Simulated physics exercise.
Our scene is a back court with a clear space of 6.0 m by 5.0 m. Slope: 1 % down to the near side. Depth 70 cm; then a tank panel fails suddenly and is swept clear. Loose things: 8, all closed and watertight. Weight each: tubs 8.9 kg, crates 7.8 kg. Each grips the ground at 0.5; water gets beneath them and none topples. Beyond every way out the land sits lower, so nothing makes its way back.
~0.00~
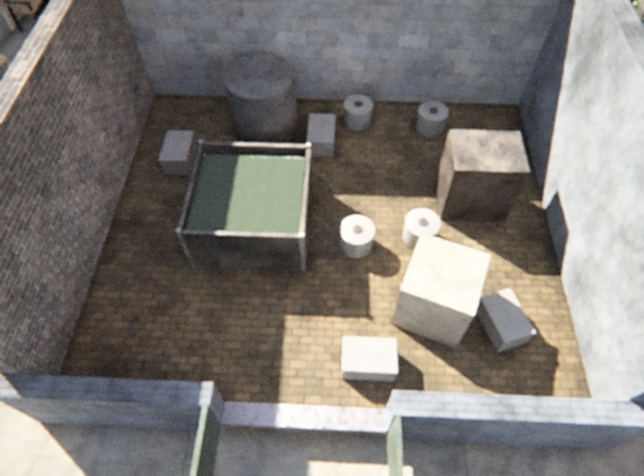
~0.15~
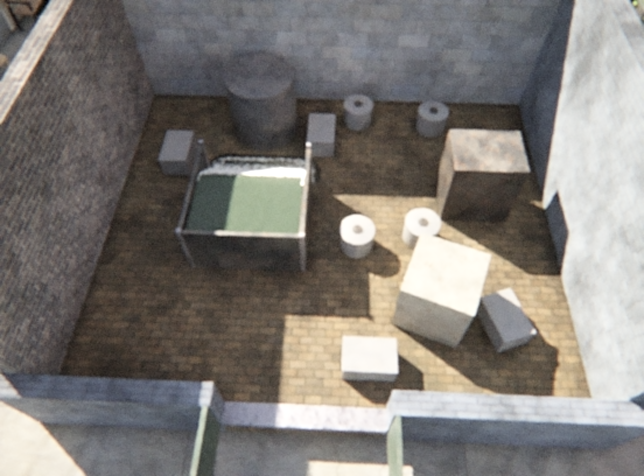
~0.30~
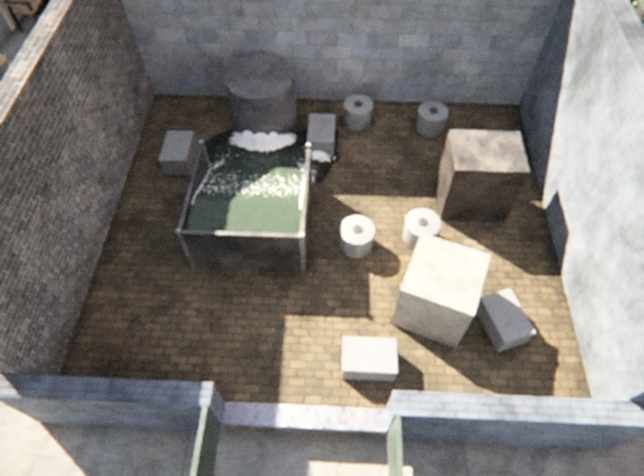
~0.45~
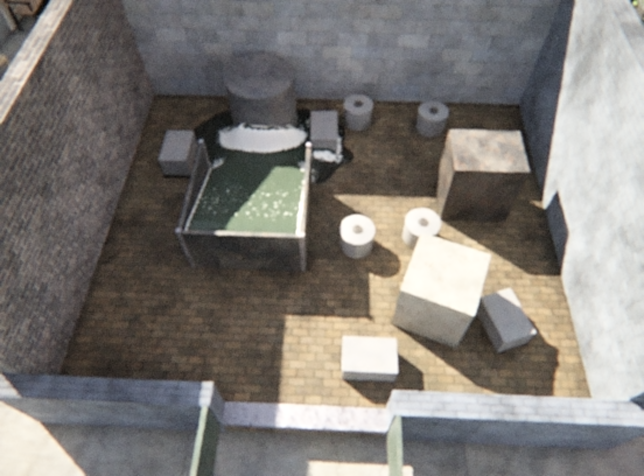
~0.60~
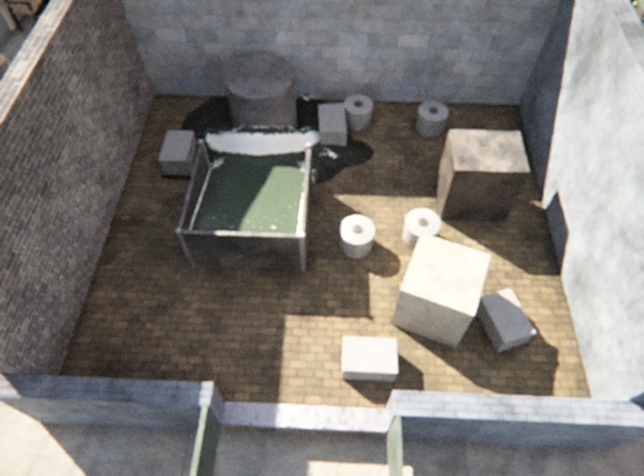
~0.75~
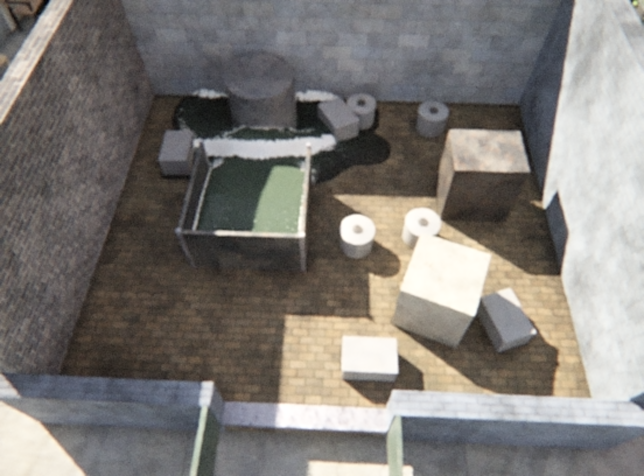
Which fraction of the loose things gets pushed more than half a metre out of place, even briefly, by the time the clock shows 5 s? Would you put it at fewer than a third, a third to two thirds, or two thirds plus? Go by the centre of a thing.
I would say a third to two thirds.
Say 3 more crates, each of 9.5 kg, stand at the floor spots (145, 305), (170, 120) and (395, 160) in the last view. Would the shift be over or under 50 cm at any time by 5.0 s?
Going through them, I'd say exceeds it, exceeds it and finally exceeds it.
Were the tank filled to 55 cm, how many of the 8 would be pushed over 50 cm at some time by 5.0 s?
Then 4.
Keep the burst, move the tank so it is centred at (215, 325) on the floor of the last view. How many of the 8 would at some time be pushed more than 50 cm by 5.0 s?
Then 4.
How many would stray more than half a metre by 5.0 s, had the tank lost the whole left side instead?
Count: 2.
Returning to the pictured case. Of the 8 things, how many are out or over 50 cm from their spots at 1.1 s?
The count is 2.
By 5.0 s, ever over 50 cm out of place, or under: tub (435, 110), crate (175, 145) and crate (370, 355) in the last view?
Well, in turn that's topping it, topping it, not reaching it.
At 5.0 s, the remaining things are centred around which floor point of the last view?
Mean floor pixel: About (415, 275).
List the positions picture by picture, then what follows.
A crate at (321, 128) rests on the ground; a tub at (358, 104), on the bottom; 1.9 m2 under water; 0 of 8 have shifted, in the first picture.
A crate at (321, 128) rests on the ground; a tub at (358, 104) rests on the ground; water covers 2.7 m2; 0 of 8 have shifted, in the second picture.
A crate at (321, 128) rests on the ground; a tub at (358, 104), on the bottom; 3.4 m2 under water; 0 of 8 have shifted, in the third picture.
A crate at (324, 125) rests on the ground, 7 cm from its start; a tub at (358, 104), on the bottom; water covers 4.1 m2; 1 of 8 have shifted, in the fourth picture.
A crate at (332, 117), on the bottom, 24 cm from its start; a tub at (358, 104), on the bottom; 5.1 m2 under water; 1 of 8 have shifted, in the fifth picture.
A crate at (338, 112) rests on the ground, 38 cm from its start; a tub at (361, 103) rests on the ground, 5 cm from its start; 5.9 m2 under water; 2 of 8 have shifted, in the sixth picture.
After 1.1 s 2 of 8 are over 50 cm from their spots; 1 afloat.
After 2.2 s 4 of 8 are over 50 cm from their spots; 3 afloat.
After 3.5 s 4 of 8 are over 50 cm from their spots; 3 afloat.
After 5.0 s 5 of 8 are over 50 cm from their spots, and 5 have been at some point; 2 afloat.
